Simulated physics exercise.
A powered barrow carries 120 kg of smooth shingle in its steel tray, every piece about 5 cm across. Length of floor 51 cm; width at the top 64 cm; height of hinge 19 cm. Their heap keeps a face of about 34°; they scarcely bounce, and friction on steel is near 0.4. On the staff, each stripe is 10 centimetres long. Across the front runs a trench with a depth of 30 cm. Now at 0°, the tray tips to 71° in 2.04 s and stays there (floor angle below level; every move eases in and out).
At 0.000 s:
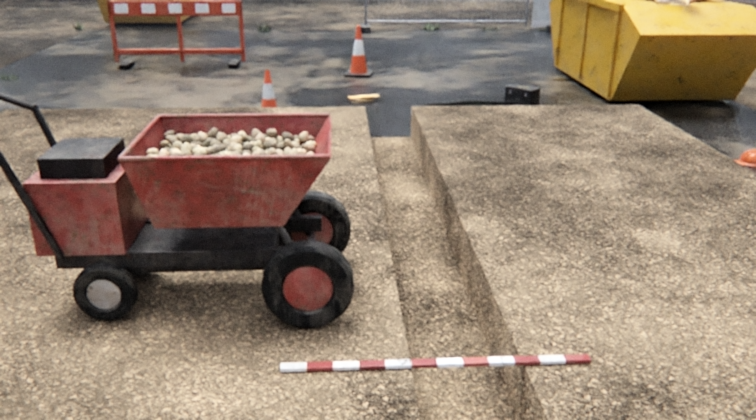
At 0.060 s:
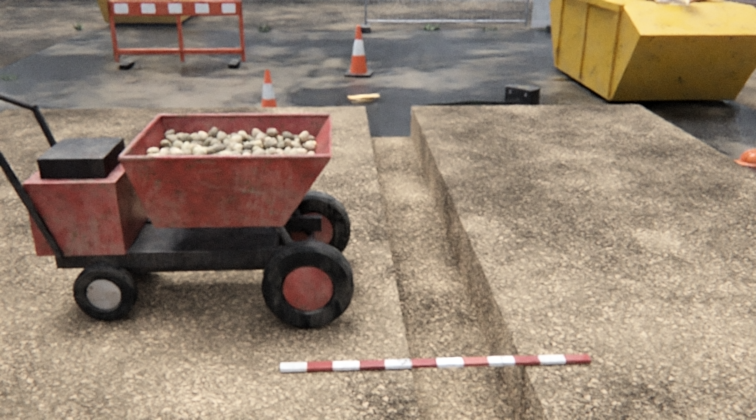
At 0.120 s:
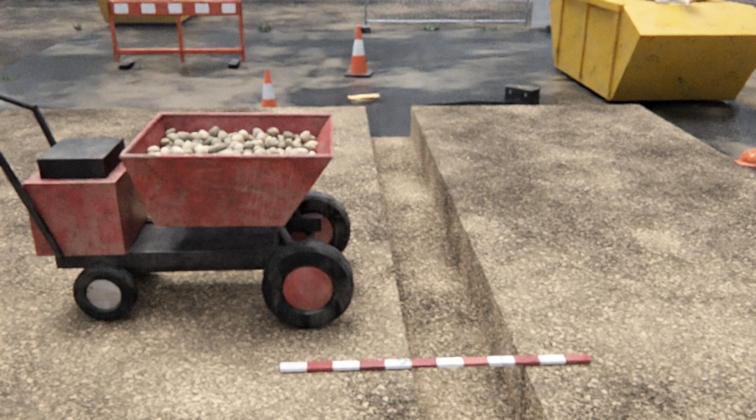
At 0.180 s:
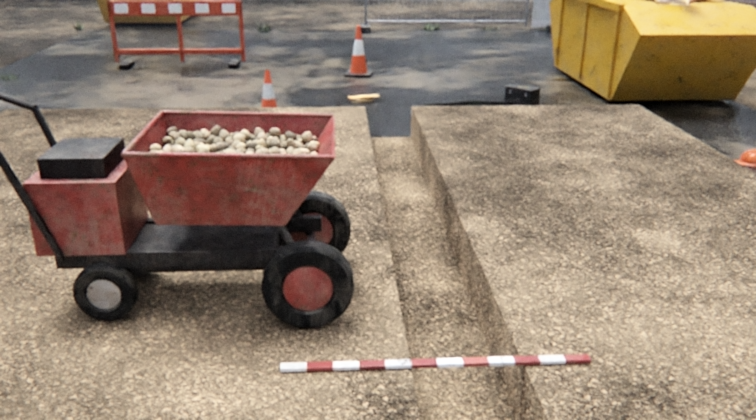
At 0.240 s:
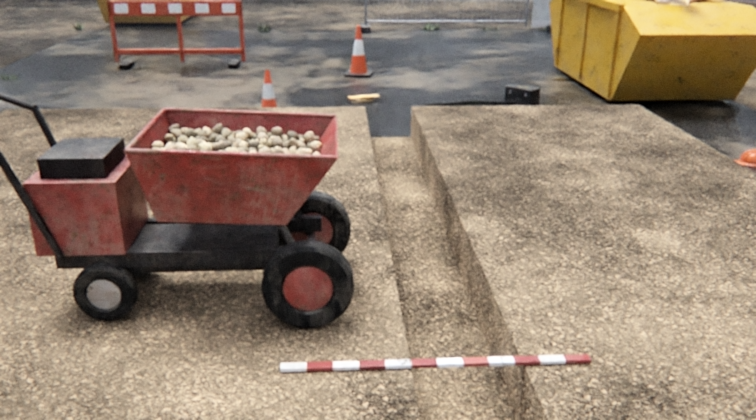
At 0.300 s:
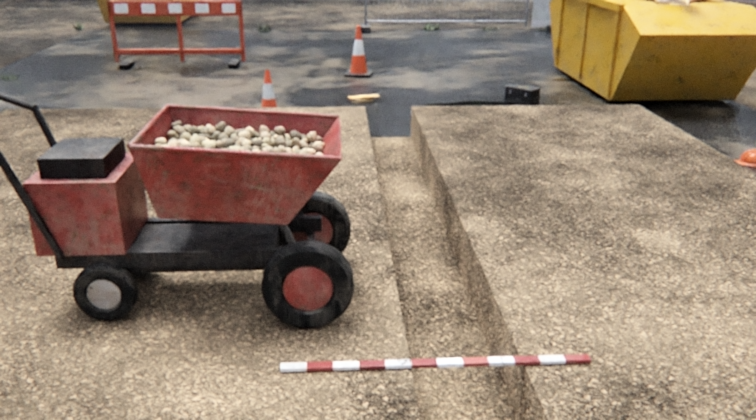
A red barrow of smooth stones standing still beside a trench, its tray slowly tilting slightly to the right.
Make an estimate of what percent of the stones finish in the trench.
About 82 percent.
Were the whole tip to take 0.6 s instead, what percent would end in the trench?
It would come to roughly 45 per cent.
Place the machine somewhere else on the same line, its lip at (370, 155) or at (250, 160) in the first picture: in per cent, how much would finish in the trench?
About 45 per cent first, then about 95 per cent.
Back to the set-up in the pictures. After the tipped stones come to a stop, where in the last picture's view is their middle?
Their middle is at about (463, 329).
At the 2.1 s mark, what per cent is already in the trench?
Close to 40 per cent at that time.
After 1.5 s the floor is at 60°; 98 % in the tray, 2 % in the trench; the foremost stones are at (450, 223).
After 2.1 s the floor is at 71°; 48 % in the tray, 41 % in the trench, 11 % past the trench; the foremost stones are at (565, 275).
After 2.5 s the floor is at 71°; 26 % in the tray, 58 % in the trench, 17 % past the trench; the foremost stones are at (616, 273).
After 4.4 s the floor is at 71°; 0 % in the tray, 82 % in the trench, 18 % past the trench; the foremost stones are at (628, 265).
